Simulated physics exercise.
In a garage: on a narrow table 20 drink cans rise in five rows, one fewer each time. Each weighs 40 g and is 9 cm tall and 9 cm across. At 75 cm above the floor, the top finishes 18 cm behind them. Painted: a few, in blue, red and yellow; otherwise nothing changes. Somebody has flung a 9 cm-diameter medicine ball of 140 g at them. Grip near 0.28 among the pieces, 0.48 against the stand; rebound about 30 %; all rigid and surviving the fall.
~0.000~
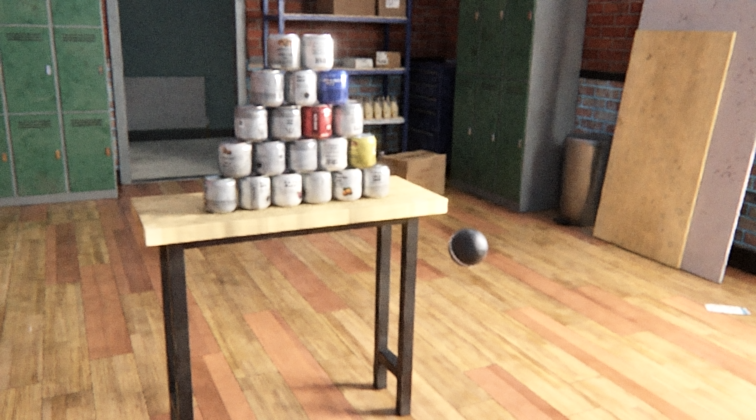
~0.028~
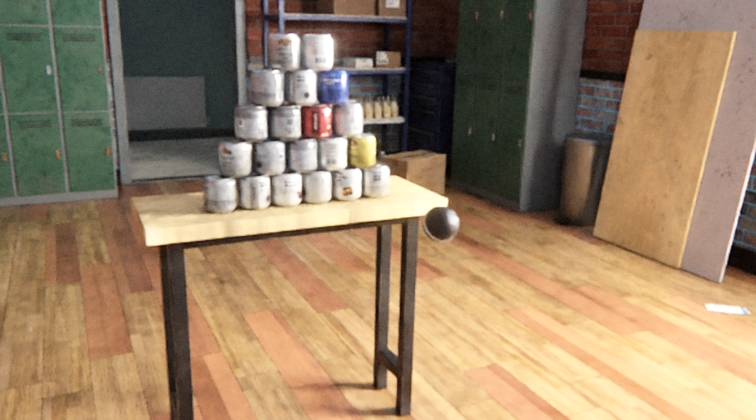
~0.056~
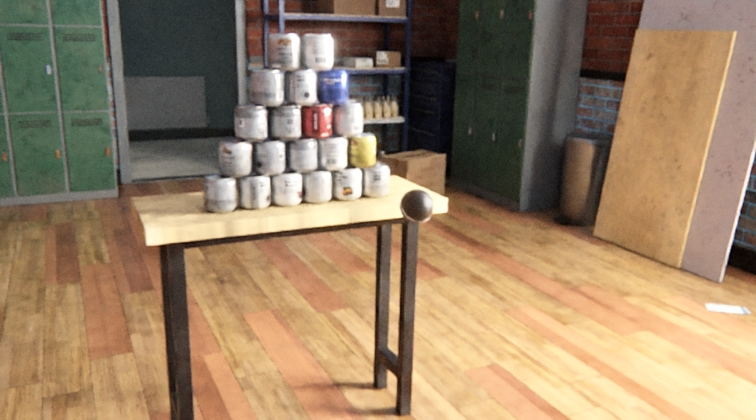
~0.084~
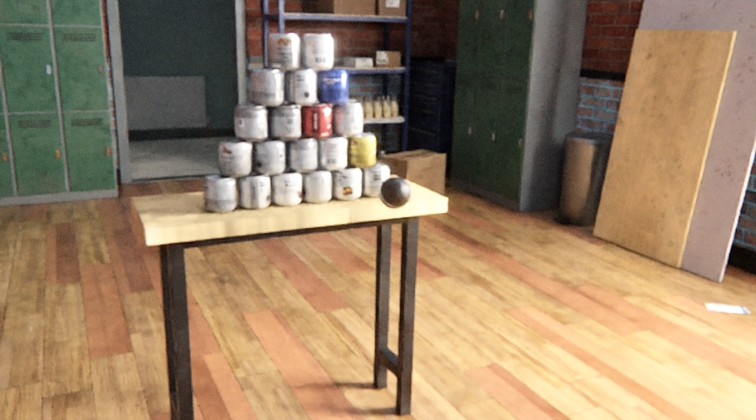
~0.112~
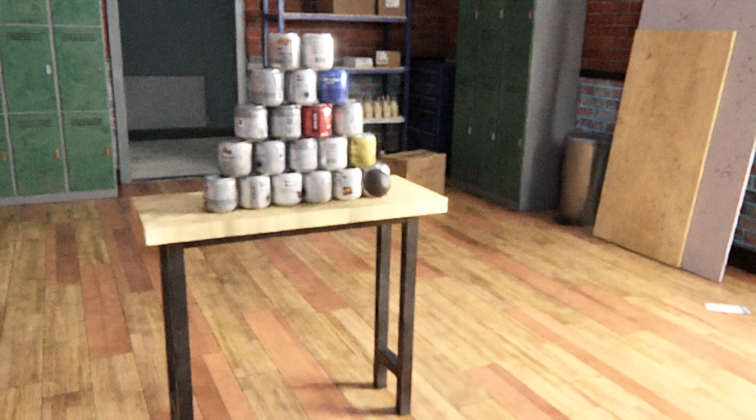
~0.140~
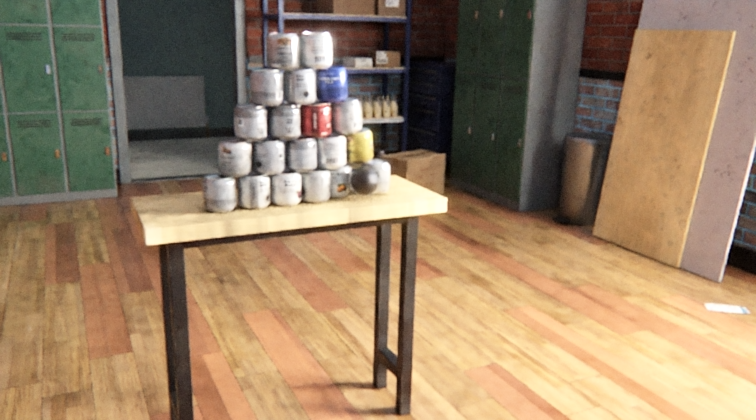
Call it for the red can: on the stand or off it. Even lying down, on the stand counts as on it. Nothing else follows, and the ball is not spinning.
On it.
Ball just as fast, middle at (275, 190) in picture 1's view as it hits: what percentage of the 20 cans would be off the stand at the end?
That way, 30 per cent.
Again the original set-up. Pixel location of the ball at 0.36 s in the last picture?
You'll find it near (328, 167).
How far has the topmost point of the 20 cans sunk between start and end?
0 cm.
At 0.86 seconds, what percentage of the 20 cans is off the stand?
By then, 15 per cent.
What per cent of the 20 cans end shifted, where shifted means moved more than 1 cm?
That makes 40 percent.
After 0.36 s, ball still moving; 1 of the 20 cans off the stand; red can unmoved; yellow can on its side.
After 0.86 s, ball still moving; 3 of the 20 cans off the stand; red can unmoved; blue can on its side.
After 1.40 s, ball still moving; 3 of the 20 cans off the stand; red can 8 mm from its place; blue can on its side.
After 2.30 s, ball still moving; 4 of the 20 cans off the stand; red can 10 mm from its place; blue can on its side.
In the end (2.7 s), ball rolling away; 5 of the 20 cans off the stand; red can 10 mm from its place; blue can on its side; yellow can on its side. From the last view, middles, red can near (313, 120), blue can near (369, 327).
